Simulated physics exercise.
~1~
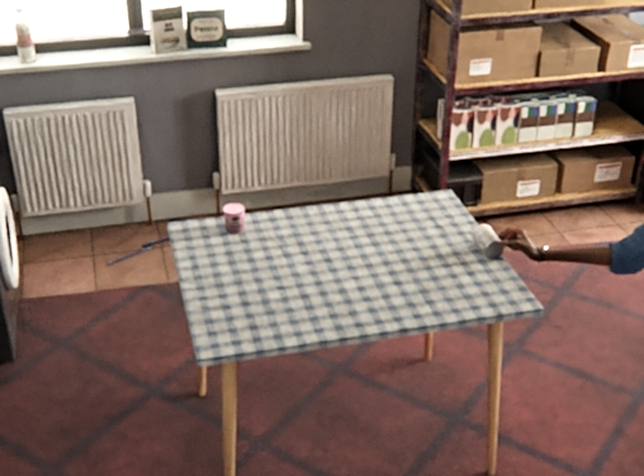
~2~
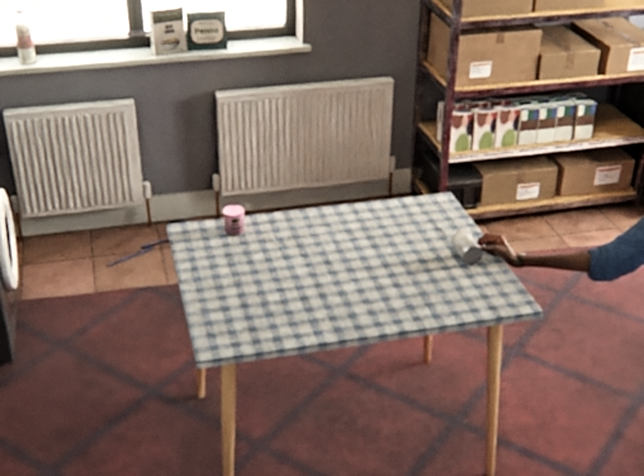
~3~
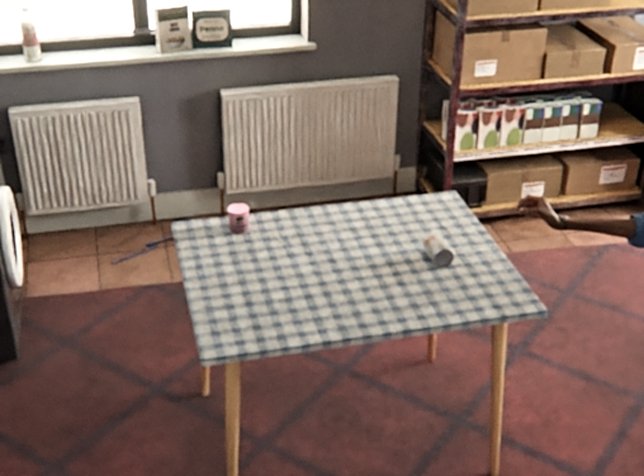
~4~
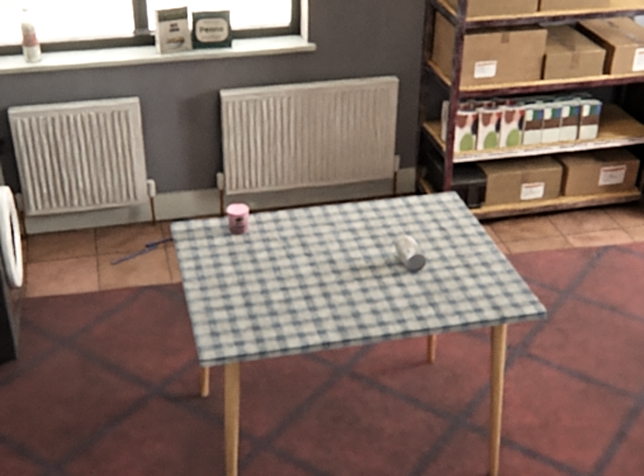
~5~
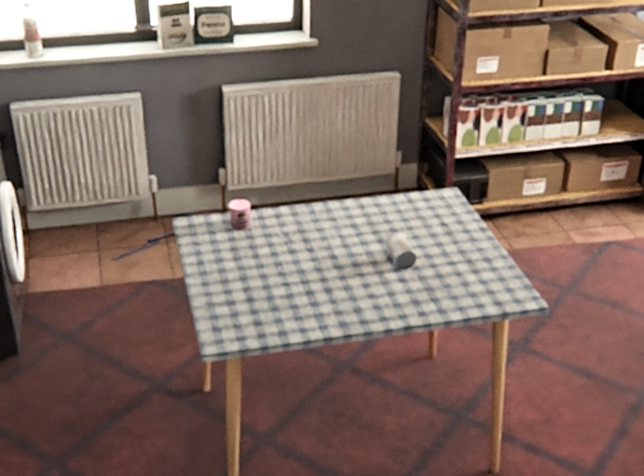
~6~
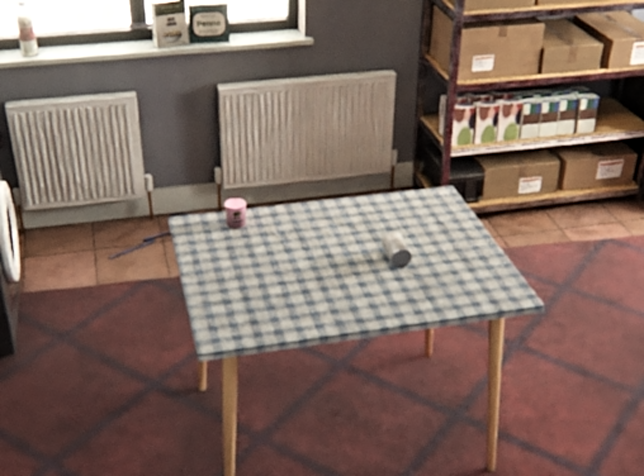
On a checked tabletop, a hand sends a white tin rolling left on its side, slowing to rest near a pink tin.
